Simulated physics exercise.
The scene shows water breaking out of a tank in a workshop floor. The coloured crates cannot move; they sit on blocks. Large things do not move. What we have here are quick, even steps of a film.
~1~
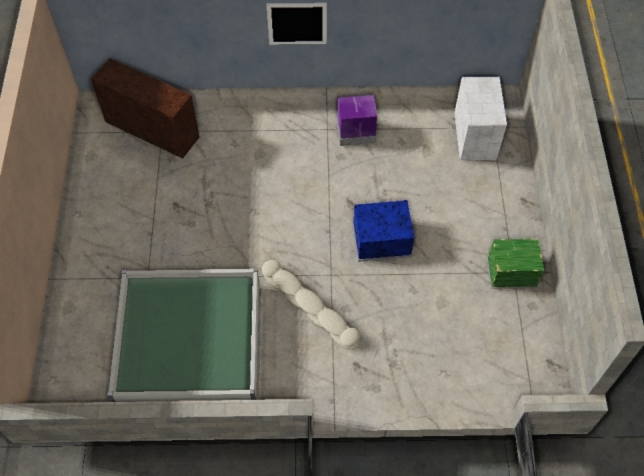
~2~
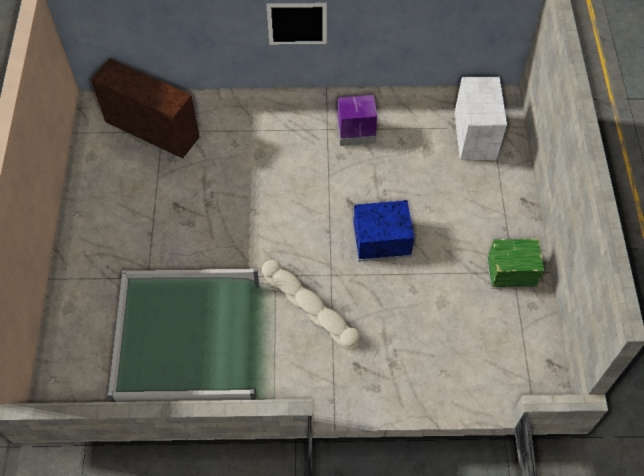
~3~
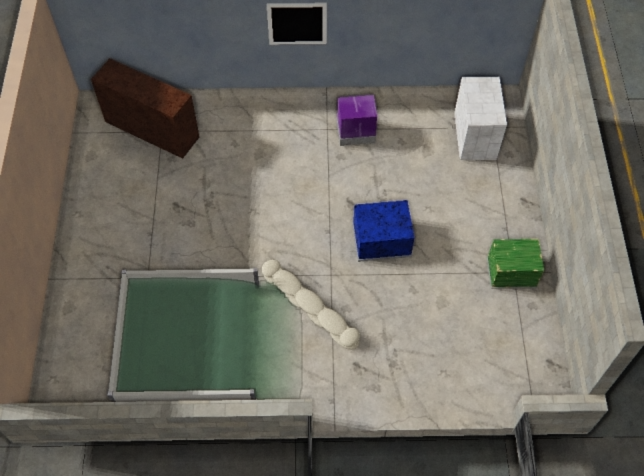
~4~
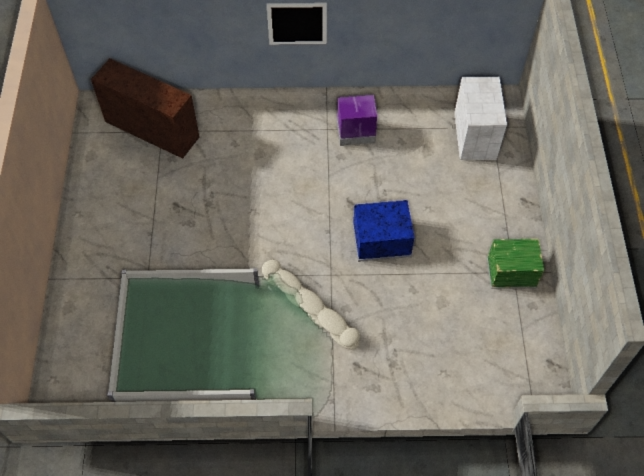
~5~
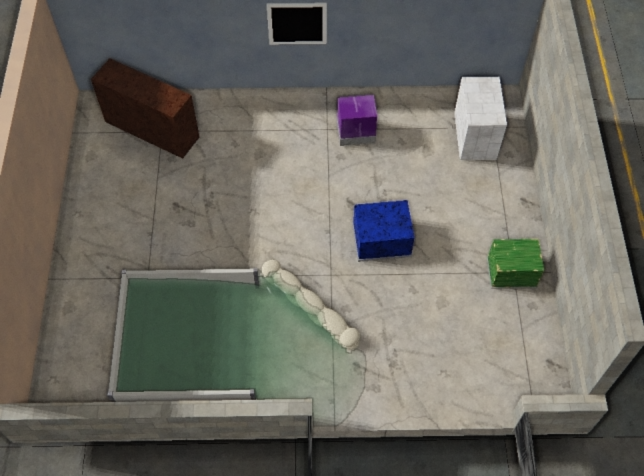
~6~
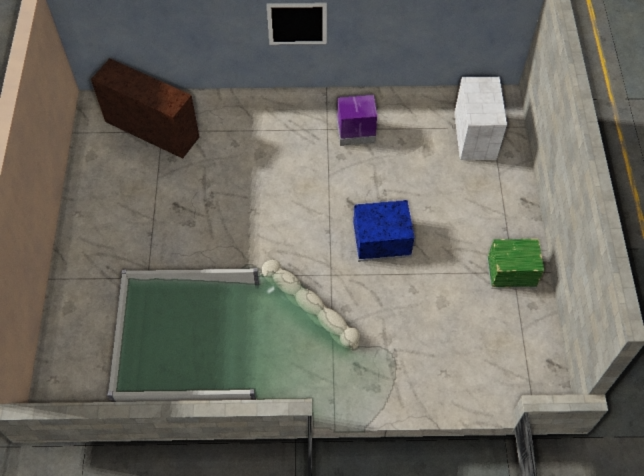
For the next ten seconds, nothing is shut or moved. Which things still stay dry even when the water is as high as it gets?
Taking each one: The green crate does not stay dry; the blue crate stays dry; the purple crate stays dry.
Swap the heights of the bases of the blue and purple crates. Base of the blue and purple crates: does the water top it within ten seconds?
The blue crate stays clear, and the purple crate stays clear.
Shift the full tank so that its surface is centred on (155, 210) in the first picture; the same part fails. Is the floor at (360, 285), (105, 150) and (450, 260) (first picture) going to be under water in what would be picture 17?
Submerged, untouched, untouched.
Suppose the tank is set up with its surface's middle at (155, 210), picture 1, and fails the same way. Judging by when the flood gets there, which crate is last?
That would be the green one.
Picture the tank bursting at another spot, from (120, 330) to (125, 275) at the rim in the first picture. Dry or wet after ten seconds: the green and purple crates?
My take: The green crate stays clear, while the purple crate stays clear.
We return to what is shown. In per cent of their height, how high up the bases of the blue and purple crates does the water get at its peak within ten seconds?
About 60 percent and about 0 percent.
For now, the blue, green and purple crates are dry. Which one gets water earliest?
The blue one, then.
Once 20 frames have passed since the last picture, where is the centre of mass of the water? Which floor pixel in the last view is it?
I'd put my finger on (284, 350).
A moment on, water covers 15 % of the floor; the green crate not reached, the blue crate not reached, the purple crate not reached.
Next, water covers 20 % of the floor; the green crate not reached, the blue crate not reached, the purple crate not reached.
Then, water covers 20 % of the floor; the green crate water round its plinth, the blue crate water round its plinth, the purple crate not reached.
Later, water covers 30 % of the floor; the green crate water round its plinth, the blue crate water round its plinth, the purple crate not reached.
In the end, water covers 45 % of the floor; the green crate was topped, the blue crate stayed above the water, the purple crate stayed above the water.
